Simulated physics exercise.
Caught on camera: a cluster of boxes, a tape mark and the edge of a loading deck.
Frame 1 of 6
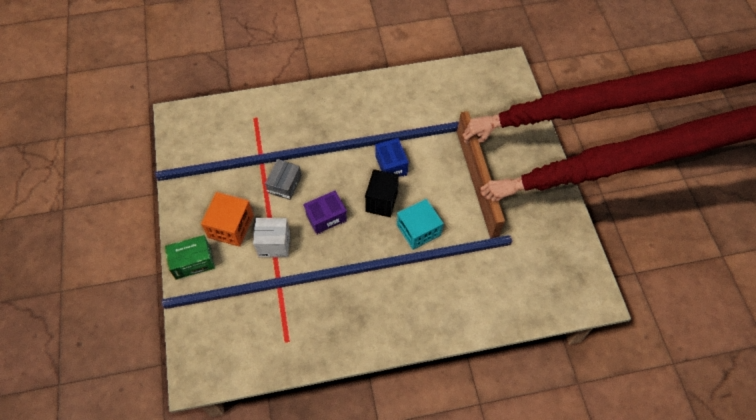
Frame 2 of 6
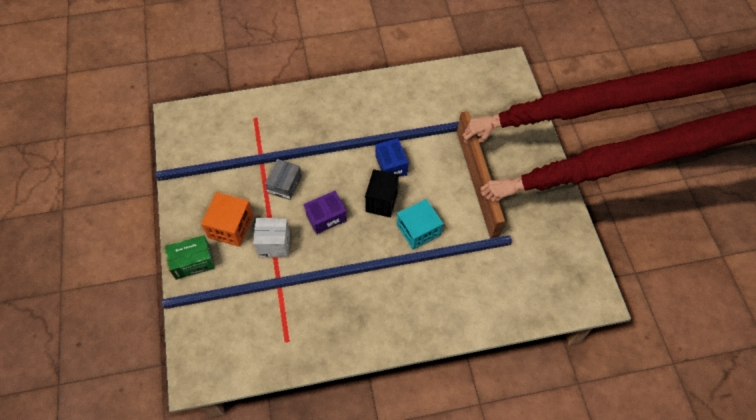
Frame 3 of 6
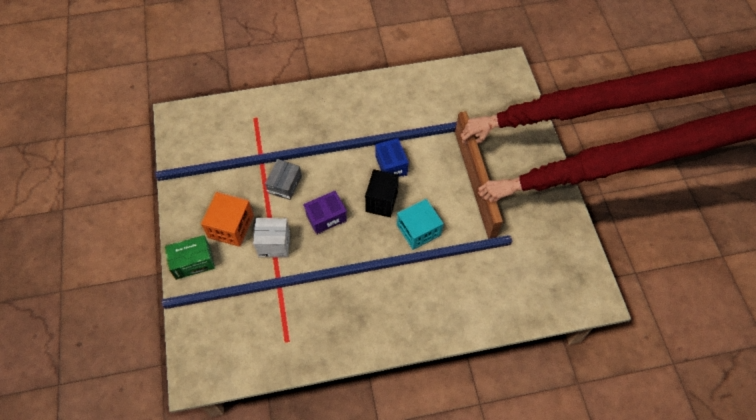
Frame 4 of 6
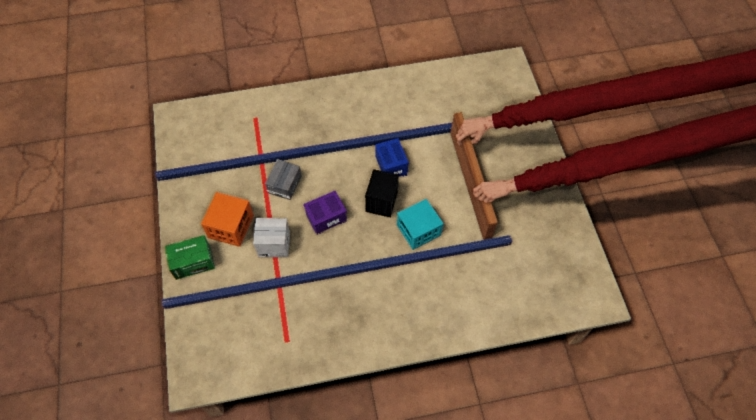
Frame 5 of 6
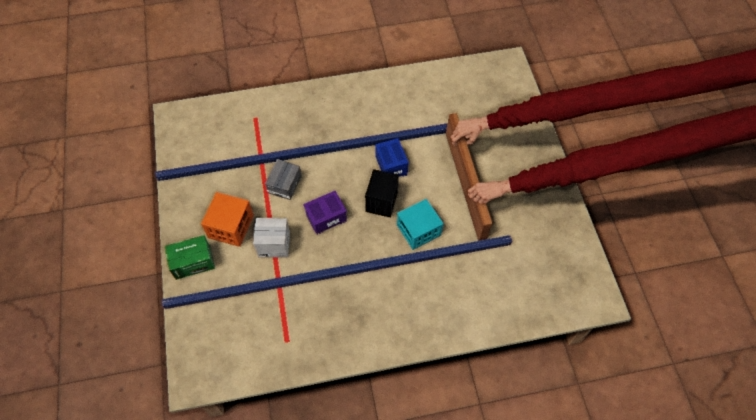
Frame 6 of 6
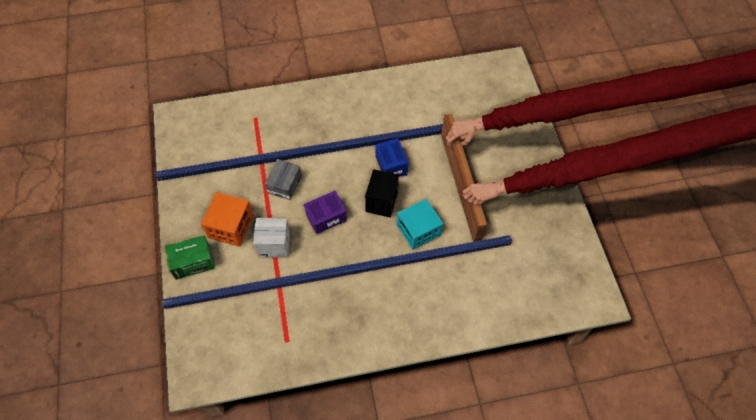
On a pale tabletop above a tiled floor, two red-sleeved arms slide a wooden plank slightly left between blue rails, toward scattered colourful boxes and crates that stay still around a red line, the plank not touching them.
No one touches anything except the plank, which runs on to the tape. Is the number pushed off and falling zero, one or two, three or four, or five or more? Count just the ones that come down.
I expect none of them to drop off the edge.
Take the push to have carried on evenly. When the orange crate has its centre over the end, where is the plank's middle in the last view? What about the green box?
The middle is at (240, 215) when it's the orange crate, and at (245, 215) when it's the green box.
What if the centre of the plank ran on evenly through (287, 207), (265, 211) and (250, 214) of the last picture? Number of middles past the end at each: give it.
The numbers past the end are 0, 0 and 0.
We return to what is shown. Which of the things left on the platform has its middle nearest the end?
Foremost: The green box.
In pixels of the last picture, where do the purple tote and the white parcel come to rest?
Purple tote: (224, 225); white parcel: (218, 259).
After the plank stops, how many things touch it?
The count comes out at 3.
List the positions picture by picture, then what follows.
In the first picture, green box (190, 257); orange crate (228, 220); white parcel (272, 238); plank (479, 174); tape (270, 220).
In the second picture, orange crate (228, 220); turquoise crate (420, 224).
In the third picture, white parcel (272, 238); purple tote (326, 213).
In the fourth picture, green box (190, 258); plank (472, 175).
In the fifth picture, orange crate (228, 220); blue tote (392, 160).
In the sixth picture, green box (190, 258); orange crate (228, 220); white parcel (272, 238); plank (463, 177); tape (270, 220).
Soon after, none off yet; green box at rest near (190, 258); orange crate at rest near (228, 220); white parcel at rest near (272, 238).
In the end, the number that fall off is zero.
